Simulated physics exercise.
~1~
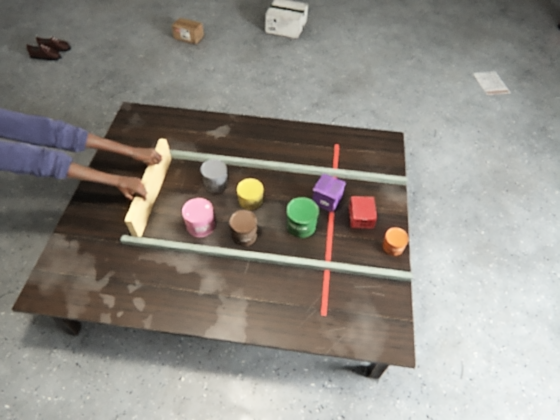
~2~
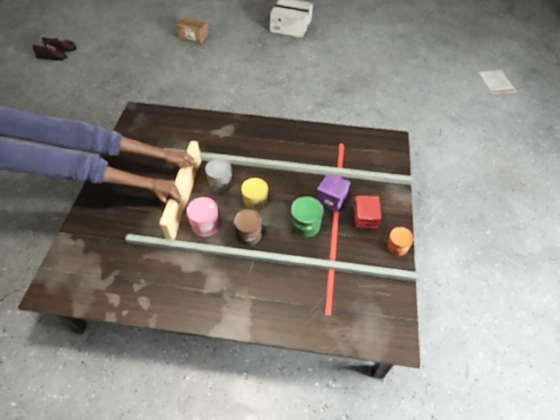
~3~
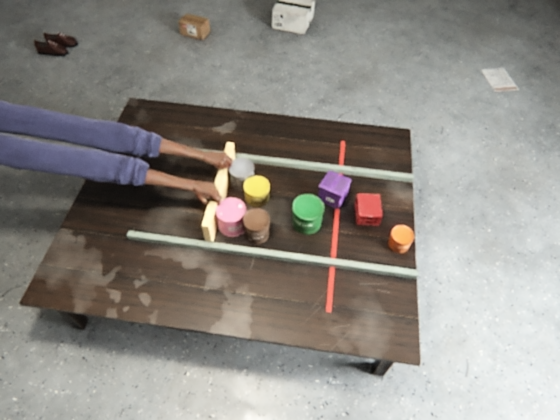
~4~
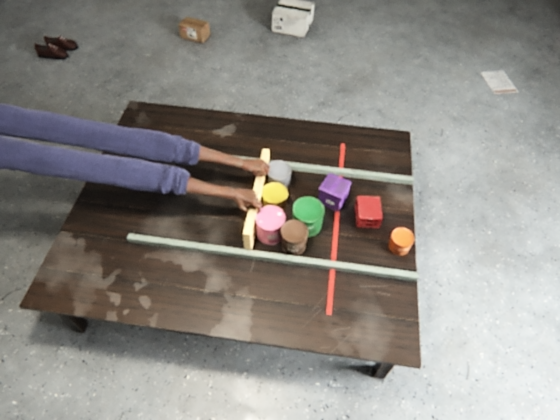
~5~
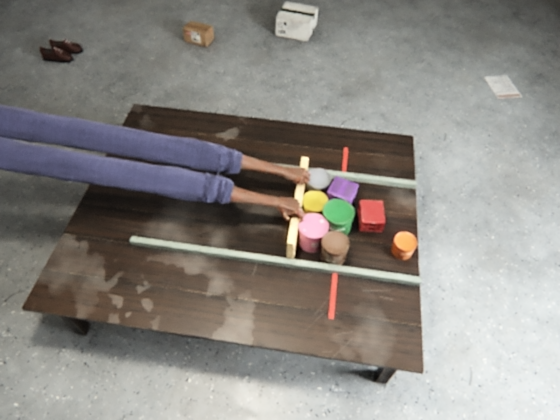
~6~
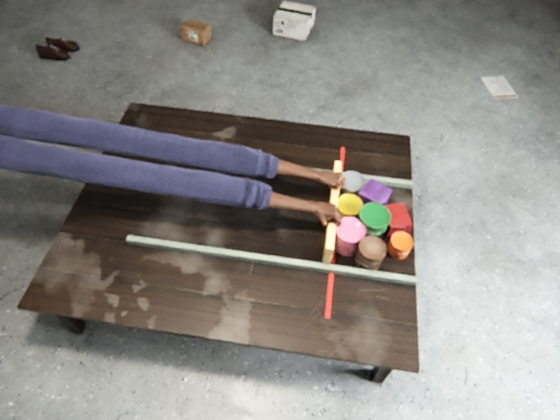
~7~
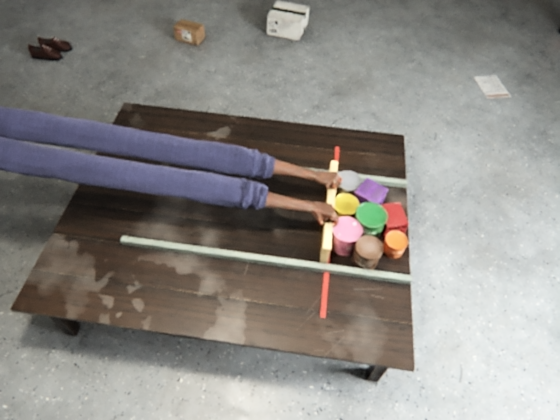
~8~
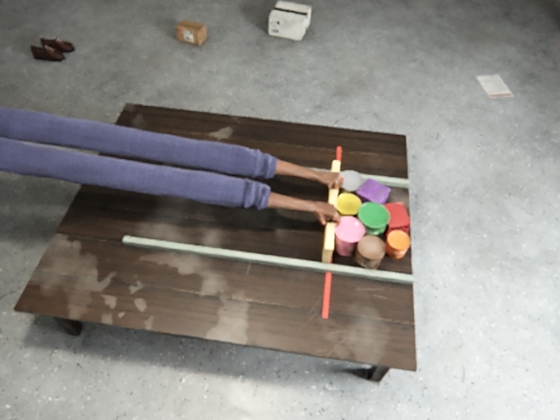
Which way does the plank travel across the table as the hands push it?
The plank moves to the right, sweeping the pails along ahead of it until it stops at the red tape.
